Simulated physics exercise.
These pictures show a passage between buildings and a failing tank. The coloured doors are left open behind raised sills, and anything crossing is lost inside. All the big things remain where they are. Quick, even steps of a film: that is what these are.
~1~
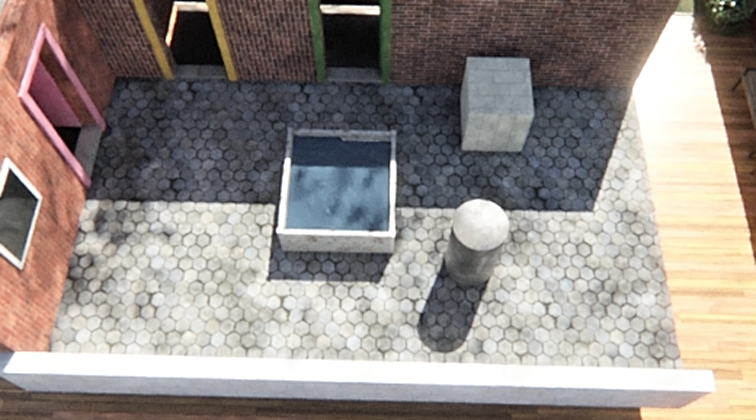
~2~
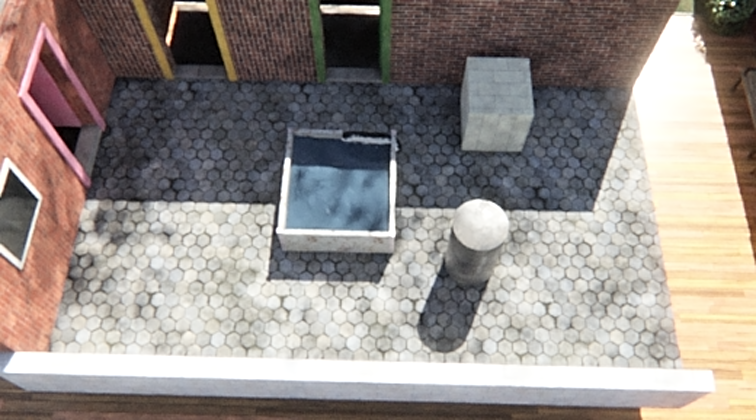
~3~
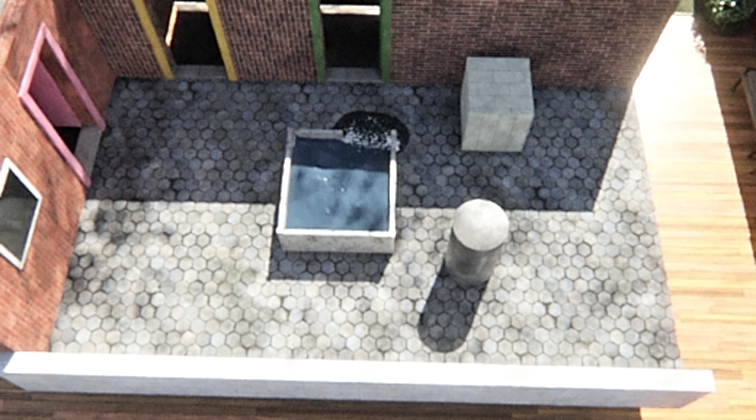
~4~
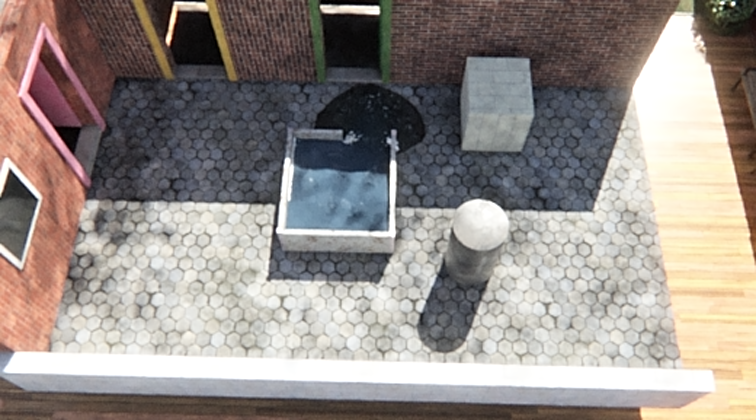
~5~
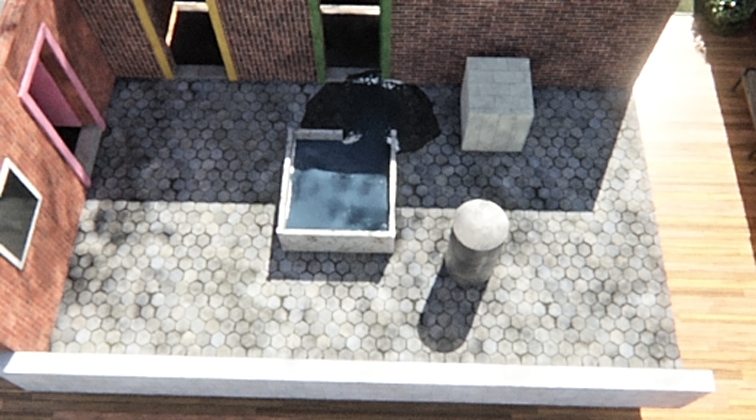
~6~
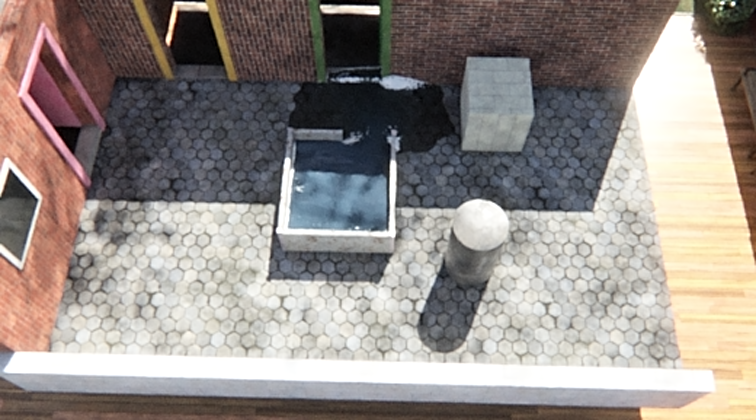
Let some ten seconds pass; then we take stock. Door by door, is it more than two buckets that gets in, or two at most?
Green door - more than two; yellow door - two at most; pink door - two at most.
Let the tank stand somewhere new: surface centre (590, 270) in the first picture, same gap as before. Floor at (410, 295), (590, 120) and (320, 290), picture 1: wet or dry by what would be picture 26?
Bone-dry, soaked, bone-dry.
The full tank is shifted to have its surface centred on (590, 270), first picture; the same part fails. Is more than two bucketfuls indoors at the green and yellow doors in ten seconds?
Note: Green does not reach it; yellow does not reach it.
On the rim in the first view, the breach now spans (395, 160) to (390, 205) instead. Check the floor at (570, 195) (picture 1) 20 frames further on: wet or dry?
Answer: Soaked.
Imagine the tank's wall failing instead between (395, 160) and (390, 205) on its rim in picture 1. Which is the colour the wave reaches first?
My pick is the one in green.
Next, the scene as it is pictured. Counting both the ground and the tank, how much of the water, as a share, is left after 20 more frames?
Some 76 per cent has not gone.
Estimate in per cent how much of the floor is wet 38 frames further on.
Around 30 percent of it.
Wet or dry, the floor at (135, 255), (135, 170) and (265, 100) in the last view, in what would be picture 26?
First spot not wet, second not wet, third inundated.
A moment on, water covers 10 % of the floor; the green door over two buckets in, the yellow door not reached, the pink door not reached.
Next, water covers 15 % of the floor; the green door far over two buckets in, the yellow door wet at the sill, nothing in, the pink door not reached.
Then, water covers 25 % of the floor; the green door far over two buckets in, the yellow door wet at the sill, nothing in, the pink door not reached.
Later, water covers 30 % of the floor; the green door far over two buckets in, the yellow door wet at the sill, nothing in, the pink door wet at the sill, nothing in.
In the end, water covers 40 % of the floor; the green door far over two buckets in, the yellow door wet at the sill, nothing in, the pink door wet at the sill, nothing in.
